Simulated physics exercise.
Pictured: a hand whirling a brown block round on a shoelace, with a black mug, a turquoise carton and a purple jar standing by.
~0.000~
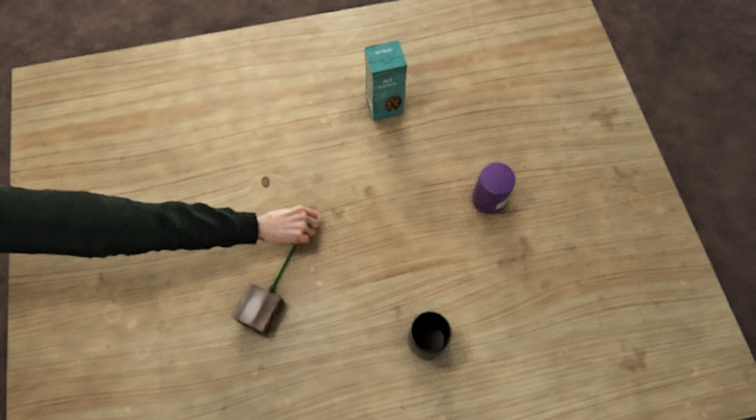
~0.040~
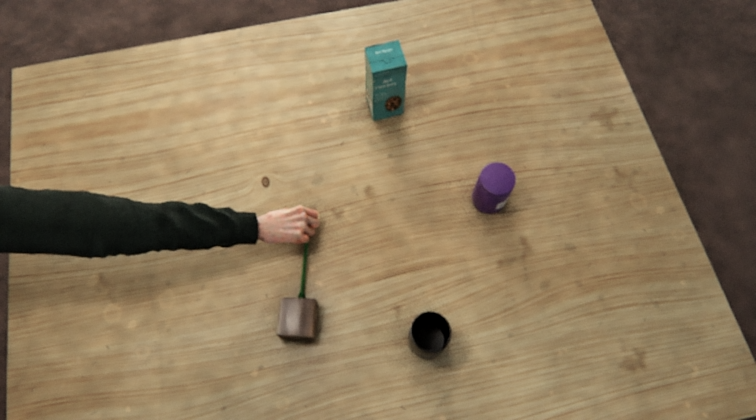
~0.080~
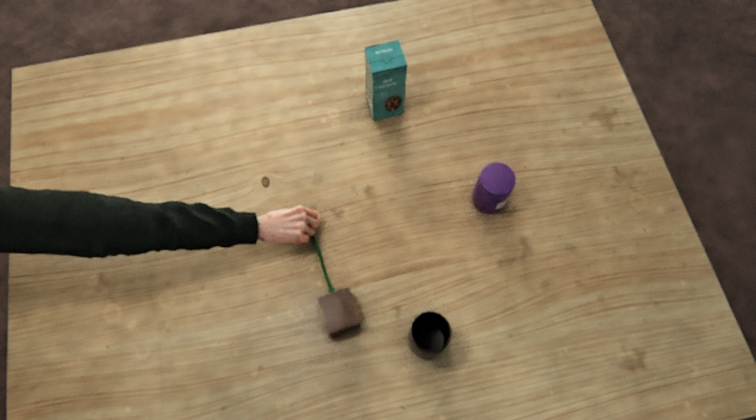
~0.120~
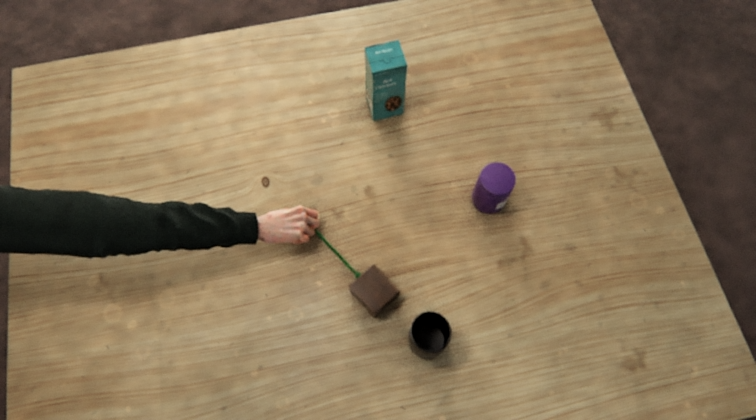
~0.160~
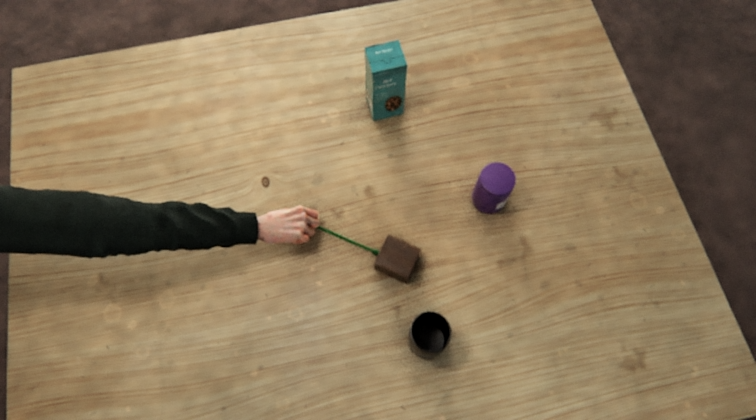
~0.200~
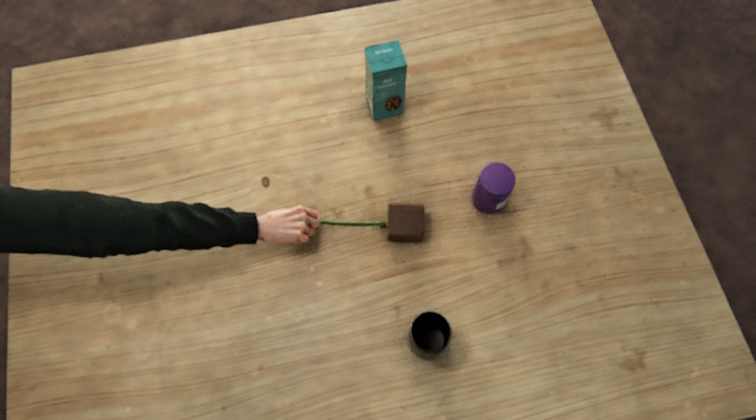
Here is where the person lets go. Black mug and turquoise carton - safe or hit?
The black mug will receive no impact, the turquoise carton will receive an impact.
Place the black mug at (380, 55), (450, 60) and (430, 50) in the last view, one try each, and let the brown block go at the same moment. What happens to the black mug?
First spot: Contact, second spot: No contact, third spot: No contact.
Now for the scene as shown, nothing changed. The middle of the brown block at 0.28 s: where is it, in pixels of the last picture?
Somewhere around (397, 157), I reckon.
After 0.28 s, block near (397, 157).
After 0.40 s, block near (396, 113); turquoise carton pushed aside.
At rest, block near (397, 112); turquoise carton knocked over. The black mug escapes it and the turquoise carton is struck.
